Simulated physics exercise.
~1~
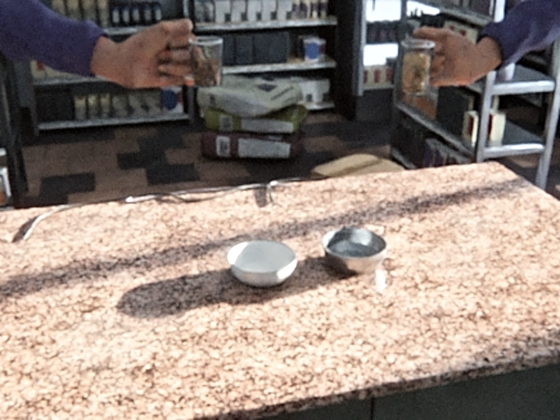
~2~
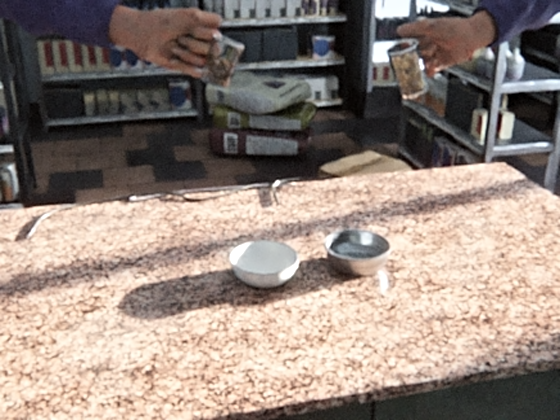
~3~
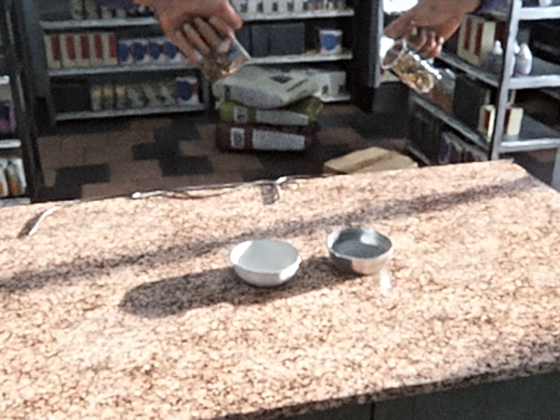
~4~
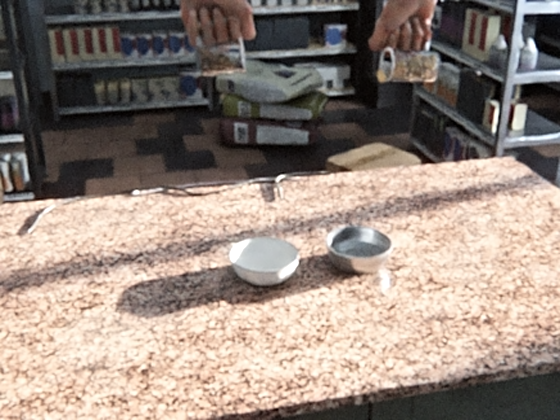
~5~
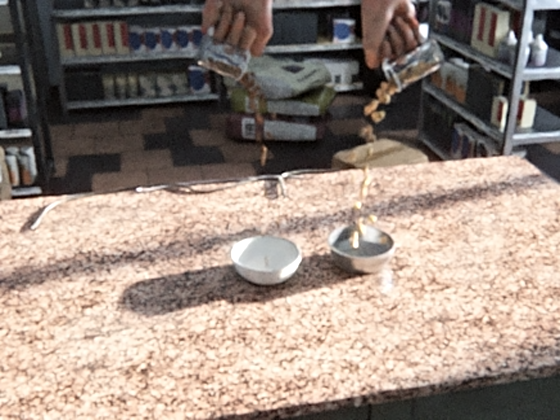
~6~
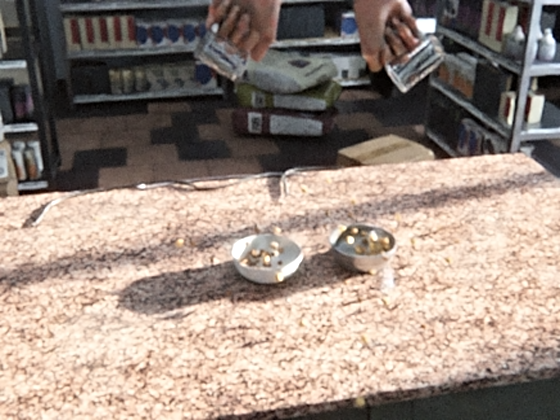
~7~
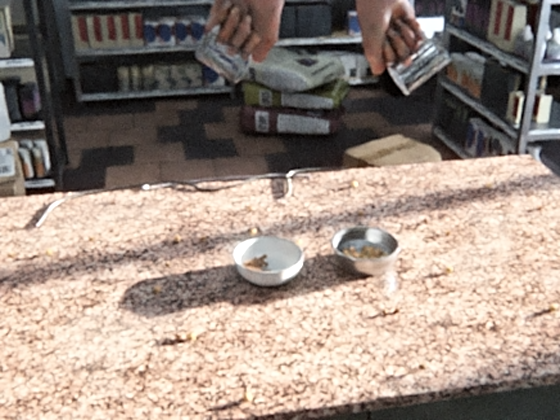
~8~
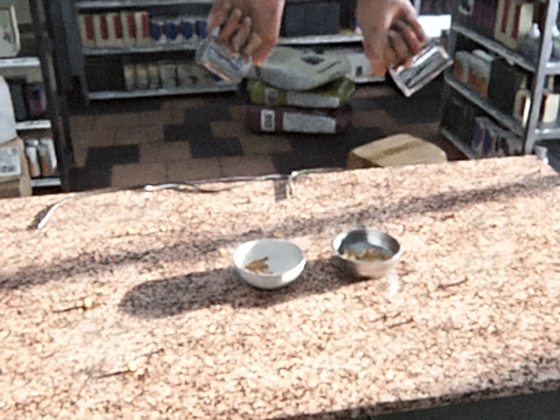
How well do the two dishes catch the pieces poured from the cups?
Neither dish catches everything. Each one keeps a small heap, but several pieces get away from both the left and the right dish.
